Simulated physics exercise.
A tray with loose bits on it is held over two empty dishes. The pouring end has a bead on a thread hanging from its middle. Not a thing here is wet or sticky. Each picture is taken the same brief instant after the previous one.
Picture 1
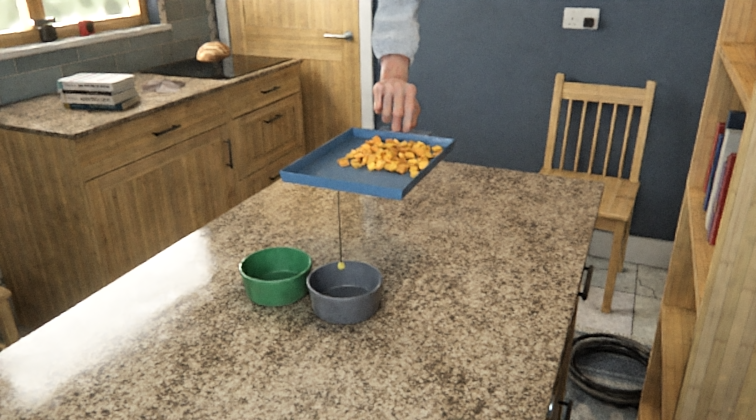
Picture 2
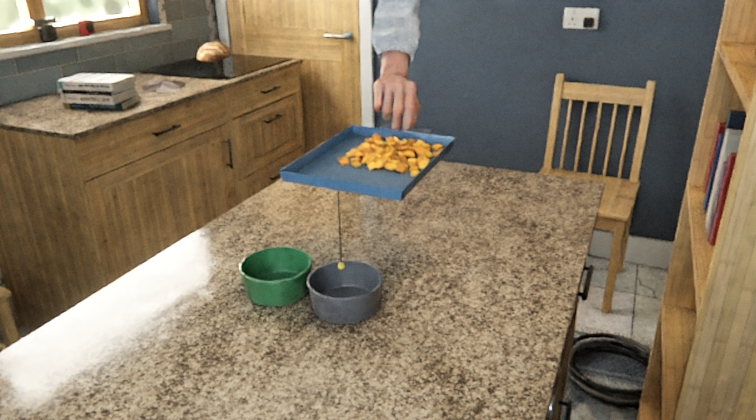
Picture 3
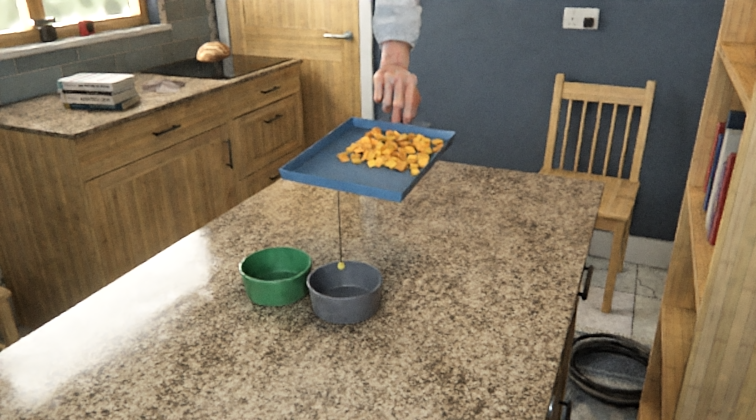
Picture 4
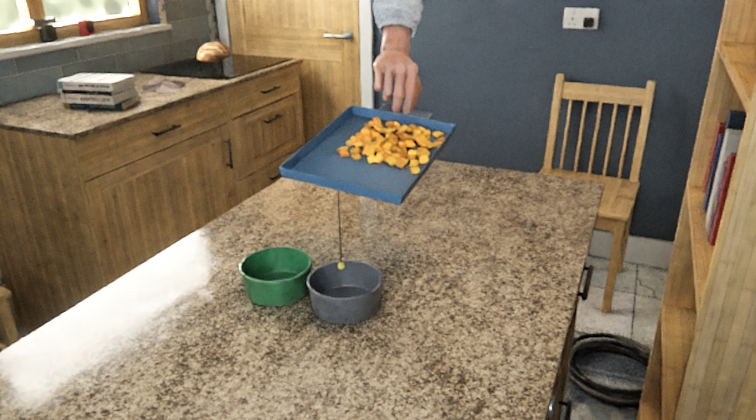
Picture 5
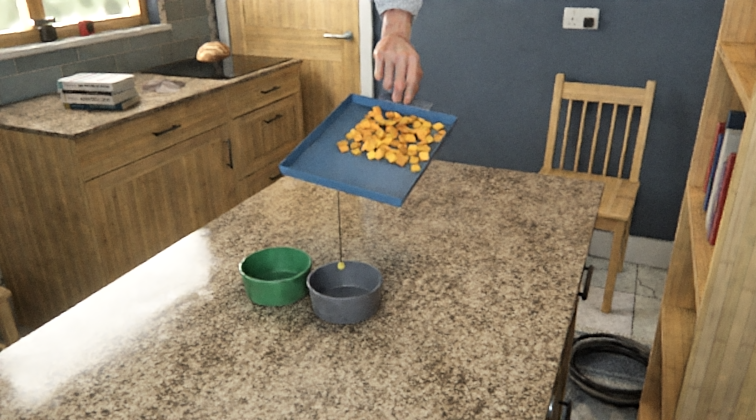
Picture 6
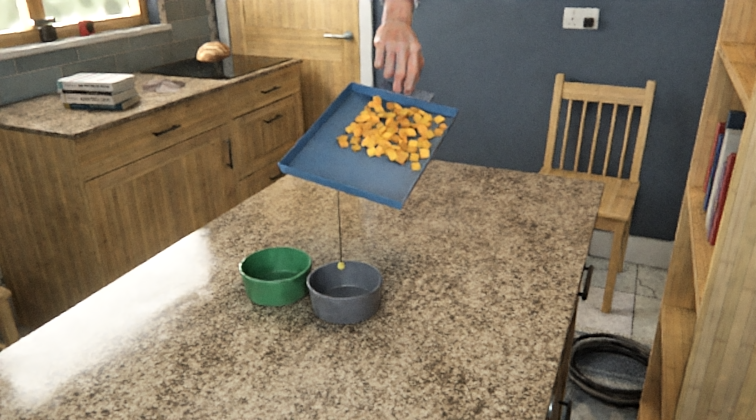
In a kitchen with wooden cupboards and a dark blue wall, a fixed view looks down across a speckled stone worktop. A hand holds a blue tray of small orange-brown pieces above two empty dishes, green at left and grey at right, with a yellow bead hanging on a thread. The hand steadily tilts the tray, its far side rising and near right corner dipping lowest.
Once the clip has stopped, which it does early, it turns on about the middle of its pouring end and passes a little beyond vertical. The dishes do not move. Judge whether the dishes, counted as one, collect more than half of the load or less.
Counted as one, they collect less than half.
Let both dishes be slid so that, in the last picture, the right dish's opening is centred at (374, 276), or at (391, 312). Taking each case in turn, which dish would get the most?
Right side first, Right side second.
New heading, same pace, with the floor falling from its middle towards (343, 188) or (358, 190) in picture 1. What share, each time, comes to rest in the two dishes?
30 % then 30 %, roughly.
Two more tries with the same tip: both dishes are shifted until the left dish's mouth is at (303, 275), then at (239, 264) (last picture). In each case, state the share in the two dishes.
It comes to near 90 per cent the first time and near 0 per cent the second time.
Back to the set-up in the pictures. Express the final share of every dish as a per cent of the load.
In per cent, left near 0 and right near 10.
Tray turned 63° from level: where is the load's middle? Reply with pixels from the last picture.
About (388, 184).
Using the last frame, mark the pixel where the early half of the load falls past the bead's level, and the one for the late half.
First near (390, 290), later near (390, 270).
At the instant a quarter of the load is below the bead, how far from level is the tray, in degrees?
Around 80° at that moment.
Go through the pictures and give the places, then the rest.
Corners of the pouring end at (282, 171) and (401, 189), level; middle of the load at (394, 153), small crackers; left dish at (257, 291); right dish at (328, 308); bead on its thread at (341, 266), in the first frame.
Corners of the pouring end at (282, 170) and (401, 189), level; middle of the load at (394, 152), in the second frame.
Corners of the pouring end at (282, 169) and (401, 192), tipped barely, lowest at the right corner; middle of the load at (394, 147), in the third frame.
Corners of the pouring end at (281, 167) and (401, 195), tipped a little, lowest at the right corner; middle of the load at (394, 141), in the fourth frame.
Corners of the pouring end at (281, 165) and (401, 198), tipped clearly, lowest at the right corner; middle of the load at (394, 134), in the fifth frame.
Corners of the pouring end at (281, 163) and (401, 201), tipped clearly, lowest at the right corner; middle of the load at (394, 129); left dish at (257, 291); right dish at (328, 308), in the sixth frame.
Soon, tray tipped steeply; nearly all on the tray; a stray few in the air.
A while on, tray tipped right over; about a third on the tray; a stray few in the right dish; about half outside both; a small part in the air.
Towards the end, tray tipped past a quarter turn; a small part in the right dish; nearly all outside both.
Finally, tray tipped past a quarter turn; a small part in the right dish; none in the left dish; nearly all outside both.
